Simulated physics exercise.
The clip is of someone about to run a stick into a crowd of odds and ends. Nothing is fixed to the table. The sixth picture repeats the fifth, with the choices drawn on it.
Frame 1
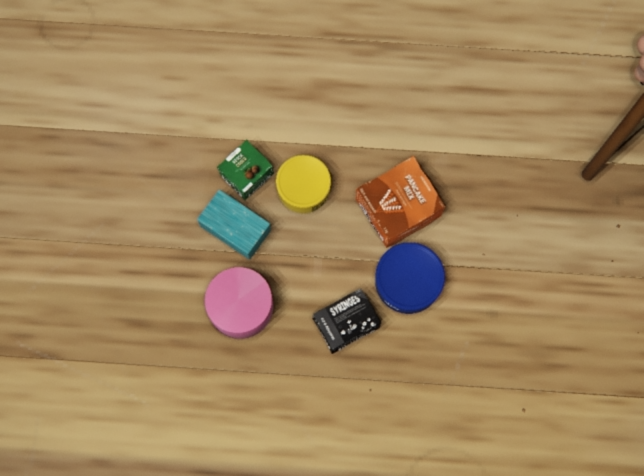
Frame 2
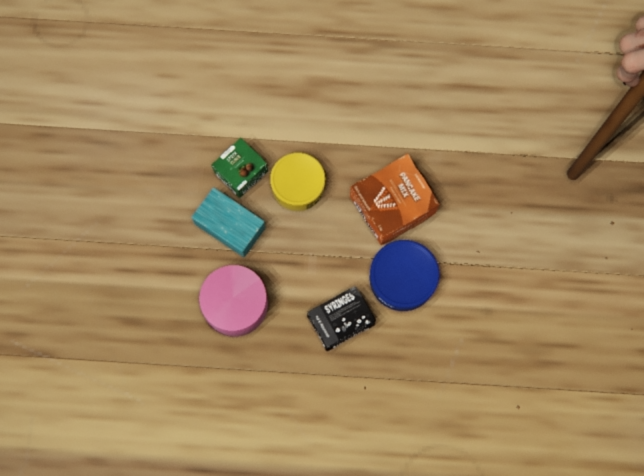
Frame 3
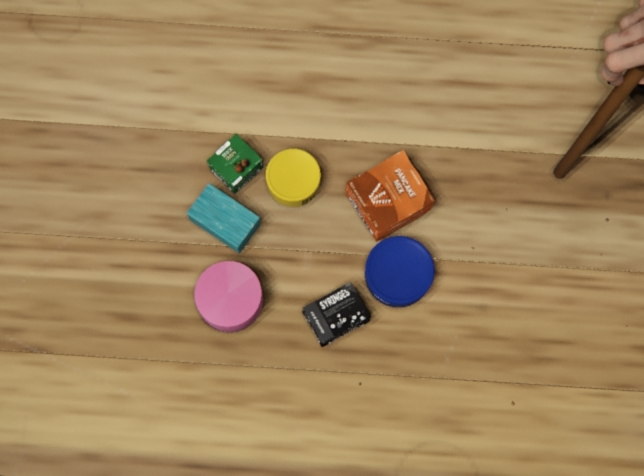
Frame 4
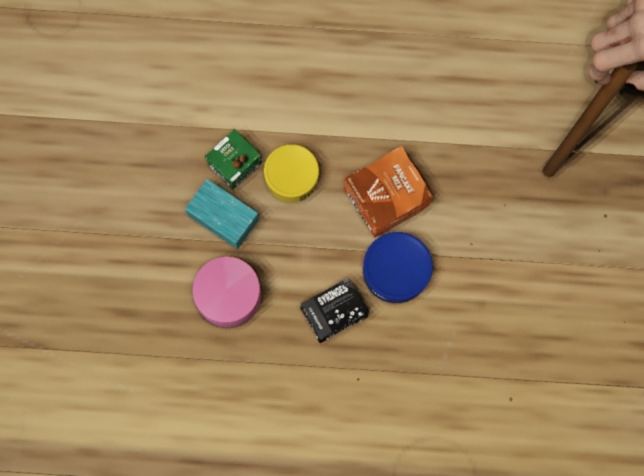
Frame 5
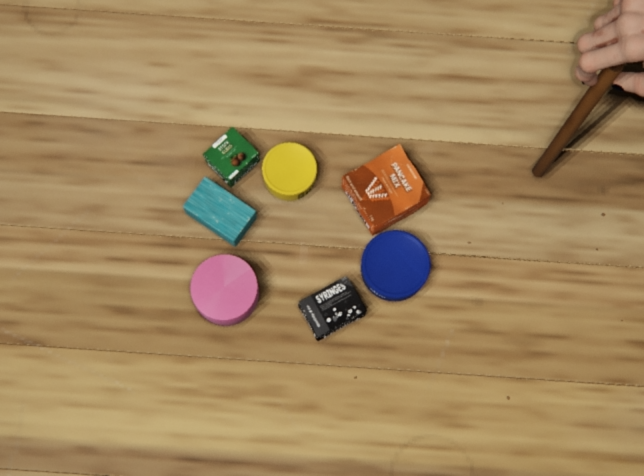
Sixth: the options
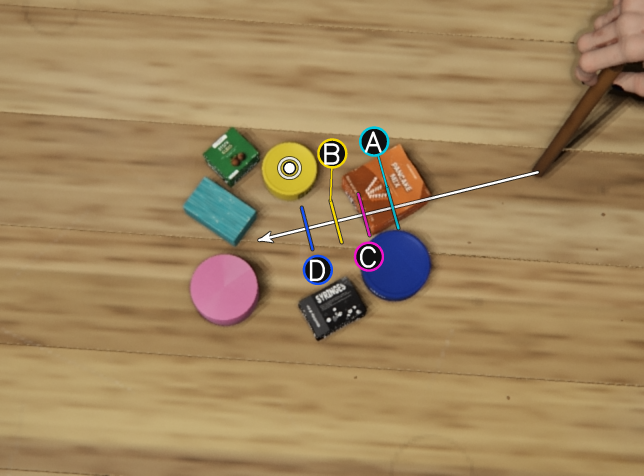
On a pale wooden surface, a yellow jar, a blue jar, a pink tin, a turquoise block and green, orange and black packages sit in a loose ring. A brown stick edges in from the right, a hand coming into view behind it, while the whole scene drifts slightly left and up.
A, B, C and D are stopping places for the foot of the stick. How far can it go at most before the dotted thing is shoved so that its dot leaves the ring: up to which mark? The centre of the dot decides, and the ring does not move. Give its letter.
A.
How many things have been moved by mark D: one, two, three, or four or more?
In all, three.
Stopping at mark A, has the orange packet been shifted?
Yes.
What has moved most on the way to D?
It is the orange packet.
On the marked copy, A at (393, 208); B at (336, 221); C at (364, 215); D at (307, 228); the arrow from (538, 172) to (259, 240); the white dot at (290, 168).
Following A. Soon after the start, foot of the stick (485, 186).
Later, foot of the stick (431, 198).
In the end, foot of the stick (392, 208); orange packet (352, 193); the dot is still in its ring.
As for the rest, B shifts the dotted thing to (268, 147); C shifts the dotted thing to (276, 160); D shifts the dotted thing to (264, 138).
